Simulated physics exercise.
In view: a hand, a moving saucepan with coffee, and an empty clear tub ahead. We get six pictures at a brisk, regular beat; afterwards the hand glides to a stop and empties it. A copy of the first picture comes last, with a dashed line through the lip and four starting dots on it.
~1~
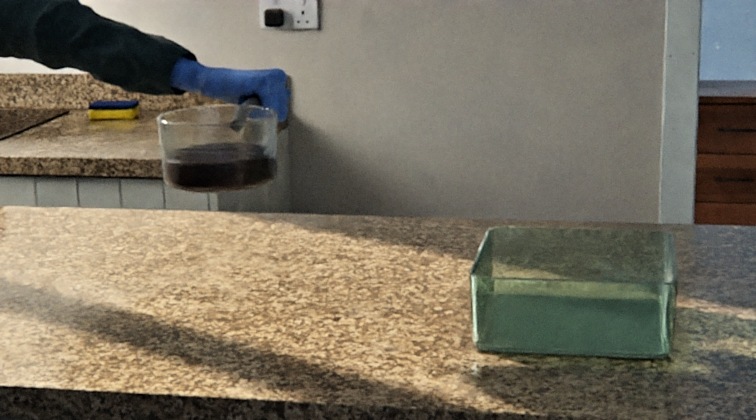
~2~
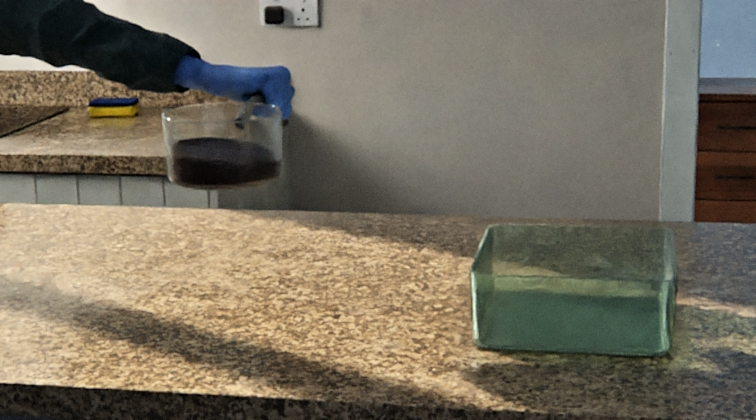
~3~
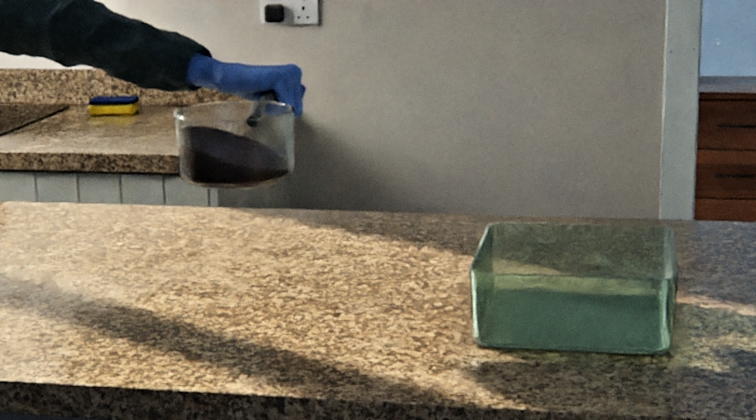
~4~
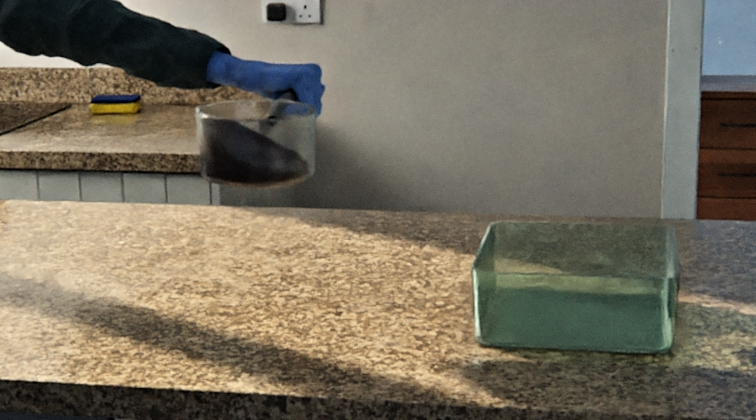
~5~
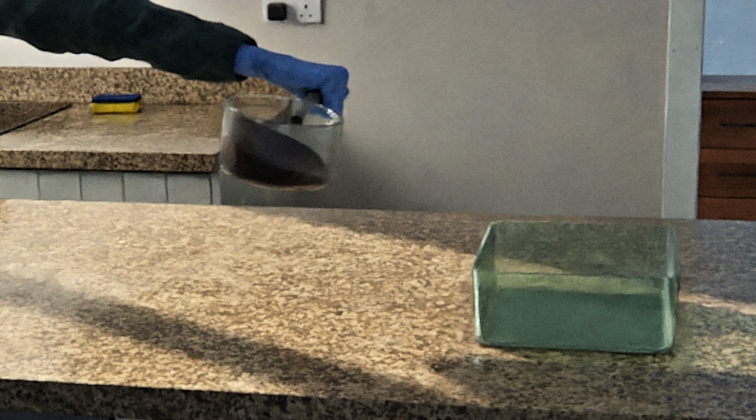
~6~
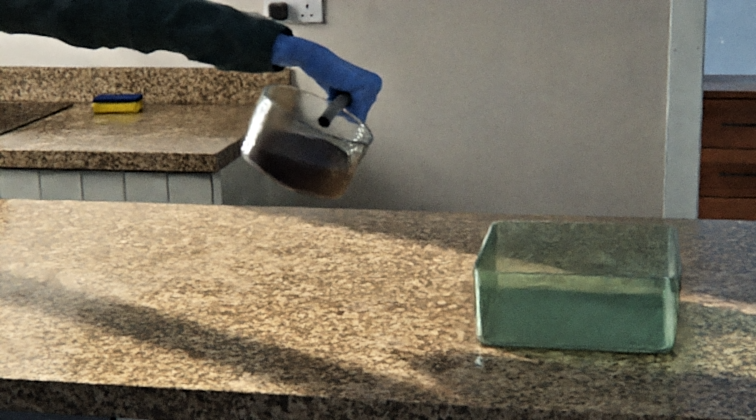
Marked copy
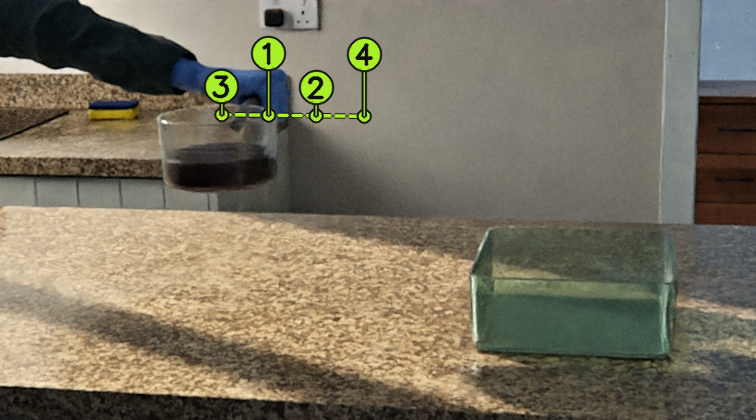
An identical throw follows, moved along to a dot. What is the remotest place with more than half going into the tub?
Place 2 just does it.
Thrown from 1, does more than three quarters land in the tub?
No, less.
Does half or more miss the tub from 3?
Yes, it does.
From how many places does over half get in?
Two.
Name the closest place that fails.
That is place 1.
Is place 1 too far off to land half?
Yes, it does.
On the marked copy, 1 at (268, 115); 2 at (316, 115); 3 at (221, 114); 4 at (364, 116).
With 1, about 31 % lands in the tub, 63 % falls short and 6 % goes beside or beyond.
With 2, about 64 % lands in the tub, 25 % falls short and 11 % goes beside or beyond.
With 3, about 2 % lands in the tub, 96 % falls short.
With 4, about 92 % lands in the tub, 7 % falls short.
